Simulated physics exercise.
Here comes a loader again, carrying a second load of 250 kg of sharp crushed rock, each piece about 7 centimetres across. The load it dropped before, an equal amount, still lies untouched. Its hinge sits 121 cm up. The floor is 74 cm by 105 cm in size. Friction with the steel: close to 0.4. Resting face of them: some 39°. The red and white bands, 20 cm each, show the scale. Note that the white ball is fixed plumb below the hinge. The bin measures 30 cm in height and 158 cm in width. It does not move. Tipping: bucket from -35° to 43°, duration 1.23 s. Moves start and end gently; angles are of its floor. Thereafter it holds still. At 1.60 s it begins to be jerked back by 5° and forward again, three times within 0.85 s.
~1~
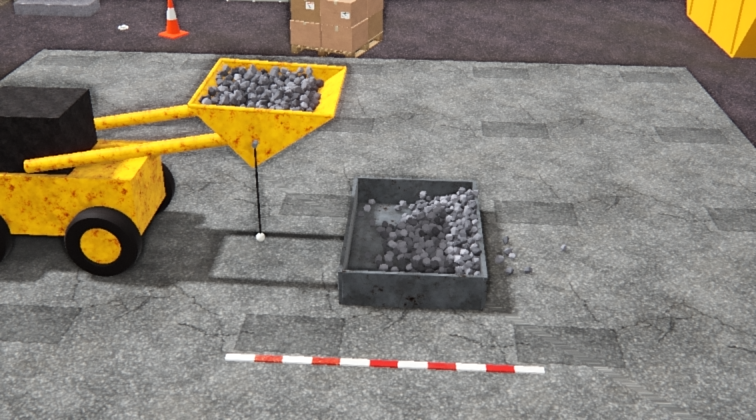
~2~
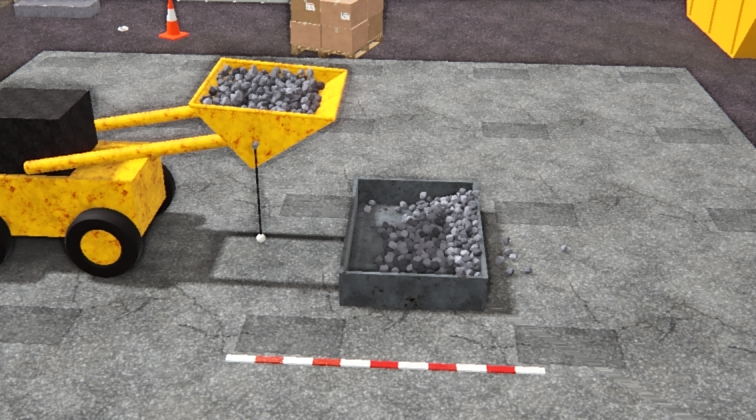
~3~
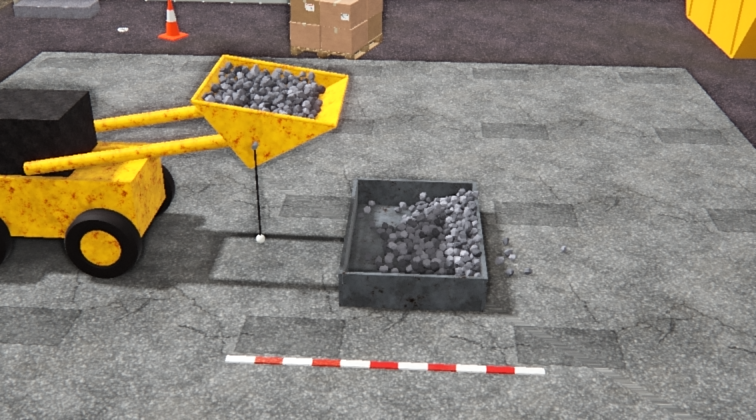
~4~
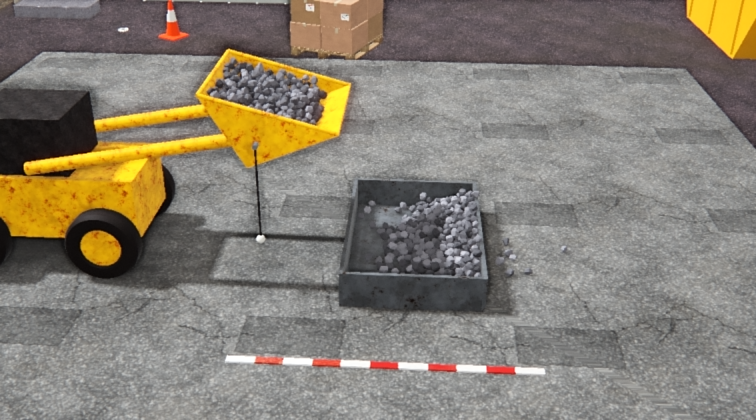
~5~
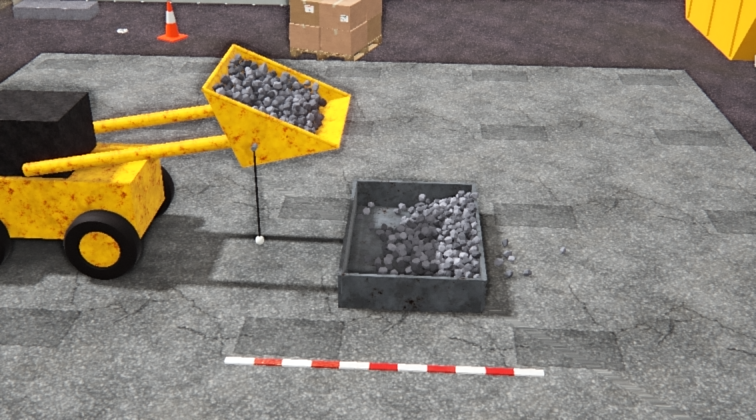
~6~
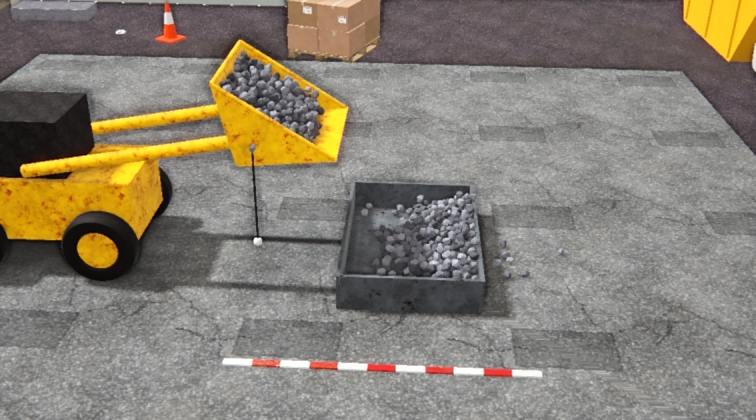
A yellow loader slowly tilts its bucket of gray stones forward beside a dark bin.
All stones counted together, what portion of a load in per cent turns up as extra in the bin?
About 57 percent of a load.
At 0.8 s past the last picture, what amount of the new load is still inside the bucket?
Still inside: Some 45 %.
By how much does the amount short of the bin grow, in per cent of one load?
45 % of a load.
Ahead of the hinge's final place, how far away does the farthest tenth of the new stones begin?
It comes to around 110 centimetres.
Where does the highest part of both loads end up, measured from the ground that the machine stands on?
It sits around 36 centimetres higher than that ground.
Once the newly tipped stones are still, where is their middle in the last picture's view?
The middle ends up near (358, 244).
Then, 0.4 s after the last picture the floor is at 31°; in per cent of one load, 99 in the bucket, 1 short of the bin, 99 in the bin, 1 beside or beyond the bin; the foremost stones are at (510, 252).
Then, 0.8 s after the last picture the floor is at 43°; in per cent of one load, 45 in the bucket, 44 short of the bin, 110 in the bin, 1 beside or beyond the bin; the foremost stones are at (510, 252).
Then, 2.4 s after the last picture the floor is at 43°; in per cent of one load, 0 in the bucket, 43 short of the bin, 156 in the bin, 1 beside or beyond the bin; the foremost stones are at (510, 252).
Then, 4.8 s after the last picture the floor is at 43°; in per cent of one load, 0 in the bucket, 43 short of the bin, 156 in the bin, 1 beside or beyond the bin; the foremost stones are at (510, 252). Net gain in the bin, 57.
